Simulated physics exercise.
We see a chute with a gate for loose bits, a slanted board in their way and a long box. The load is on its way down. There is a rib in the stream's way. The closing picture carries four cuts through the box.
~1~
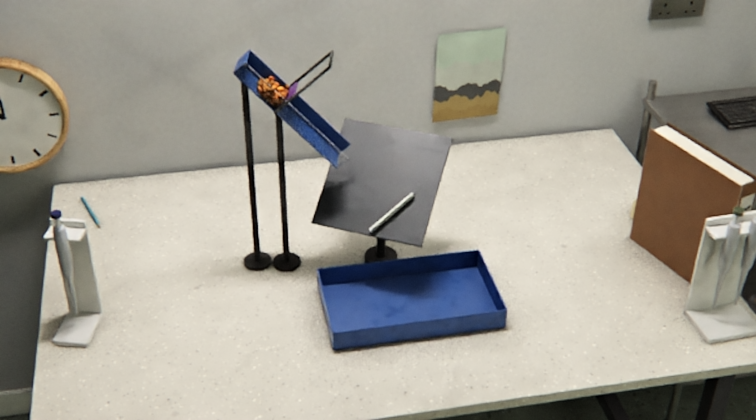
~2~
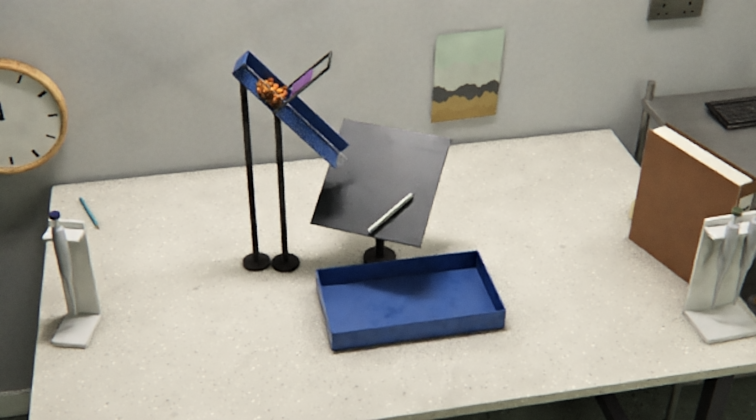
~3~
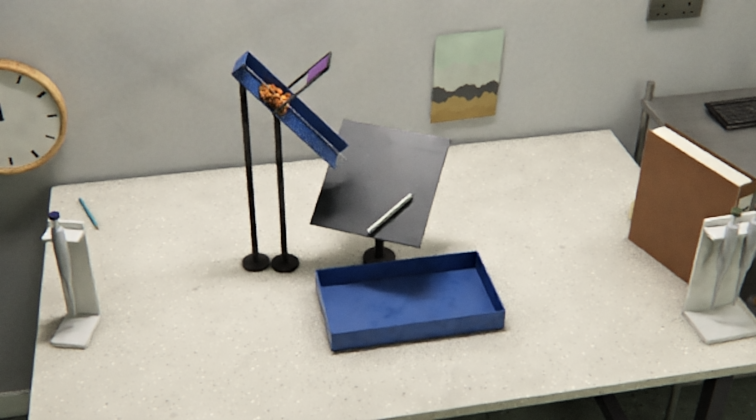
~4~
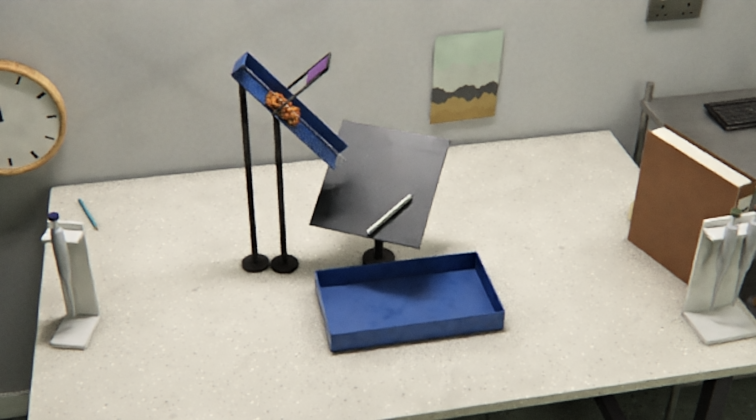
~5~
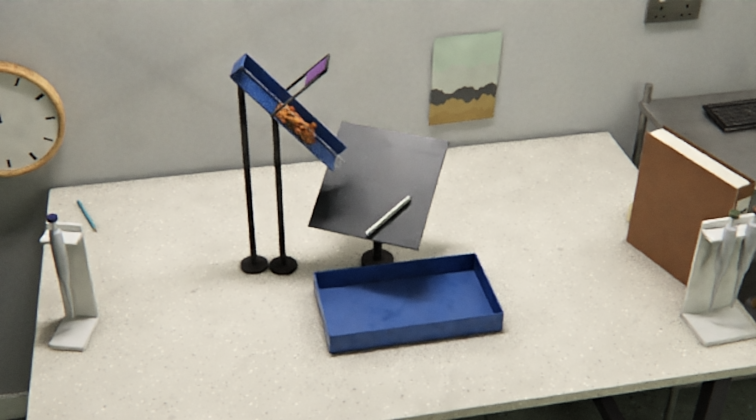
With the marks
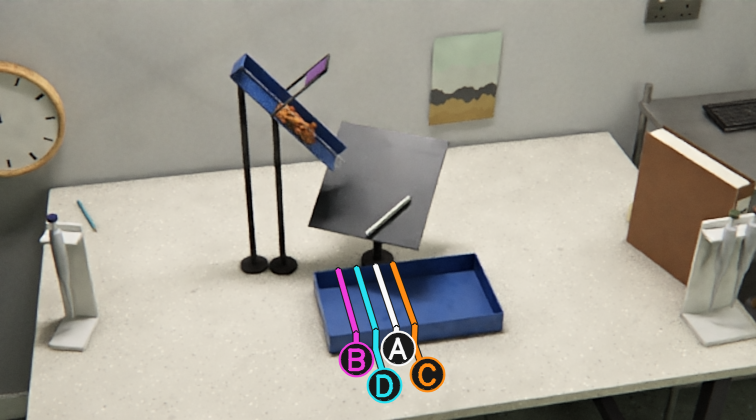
In this clip, a gate lifts on a sloping blue chute above a tilted dark board with a pale rib and an empty blue box, and a clump of small brown bits slides down the chute toward the right.
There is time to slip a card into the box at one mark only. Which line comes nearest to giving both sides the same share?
Take B.
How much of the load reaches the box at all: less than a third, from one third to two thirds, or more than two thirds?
More than two thirds.
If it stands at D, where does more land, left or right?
The left side.
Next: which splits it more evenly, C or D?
That would be D.
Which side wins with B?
More lands on the right.
On the marked copy, line A crosses the front rim at (396, 327); line B crosses the front rim at (356, 332); line C crosses the front rim at (414, 325); line D crosses the front rim at (375, 330).
Choosing A, of what is caught, all but a few on the left of the divider, a small share on the right.
Choosing B, of what is caught, close to a third on the left of the divider, close to two thirds on the right.
Choosing C, of what is caught, the whole lot on the left of the divider, none at all on the right.
Choosing D, of what is caught, the bulk on the left of the divider, a small share on the right.
